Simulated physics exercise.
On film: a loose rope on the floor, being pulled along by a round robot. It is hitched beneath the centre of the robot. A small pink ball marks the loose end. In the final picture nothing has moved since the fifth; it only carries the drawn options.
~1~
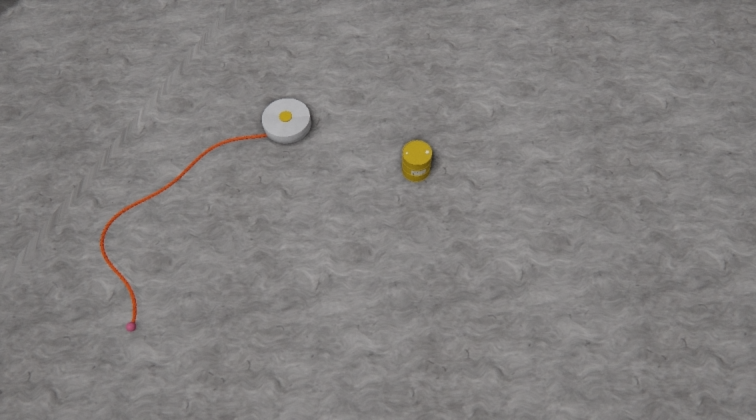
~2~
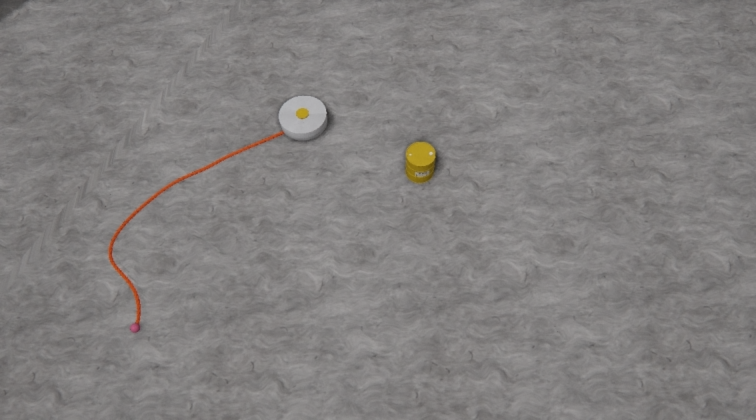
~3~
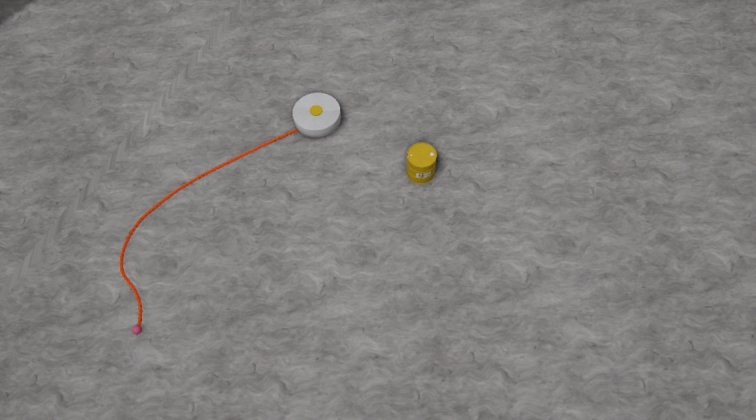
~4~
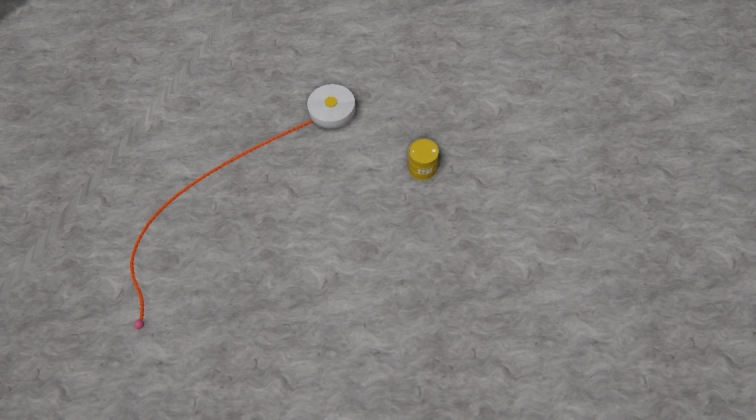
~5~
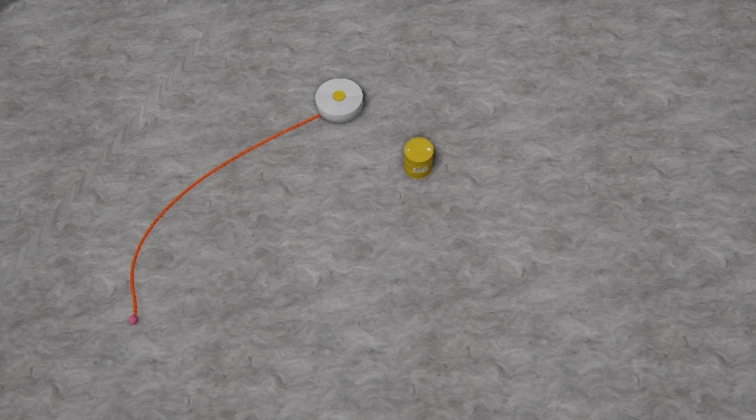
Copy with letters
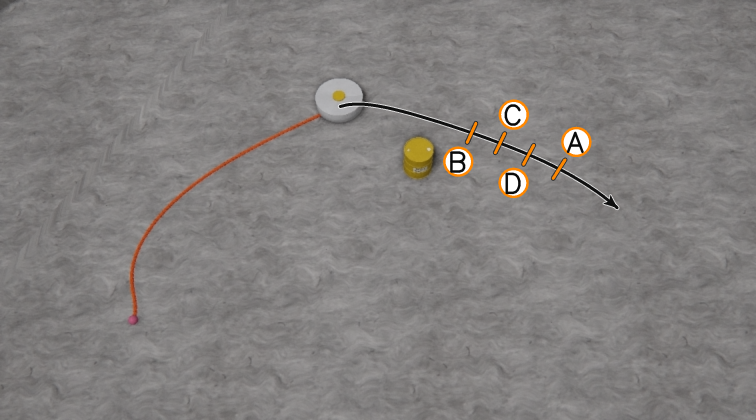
On a mottled gray floor, a round white robot with a yellow center glides a short way right and slightly upward, drawing out the curves of the orange rope trailing from it, while a yellow keg stands nearby.
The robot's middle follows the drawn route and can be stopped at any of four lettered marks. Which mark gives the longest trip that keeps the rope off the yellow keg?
No farther than C.
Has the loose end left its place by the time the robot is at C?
Yes.
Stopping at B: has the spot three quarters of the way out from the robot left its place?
Yes.
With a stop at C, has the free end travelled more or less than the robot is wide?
More.
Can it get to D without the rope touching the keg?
No.
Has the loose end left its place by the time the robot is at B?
Yes.
On the marked copy, A at (559, 169); B at (472, 133); C at (500, 143); D at (529, 155); the route from (340, 107) via (483, 137) to (617, 208).
With C. Early on, robot (397, 105), middle of the rope (251, 169), free end (136, 288).
Further on, robot (452, 121), middle of the rope (296, 164), free end (158, 255).
At the end, robot (501, 138), middle of the rope (340, 164), free end (189, 228); nothing has been touched.
As for the rest, A brings the rope against the keg; B is safe but short; D brings the rope against the keg.
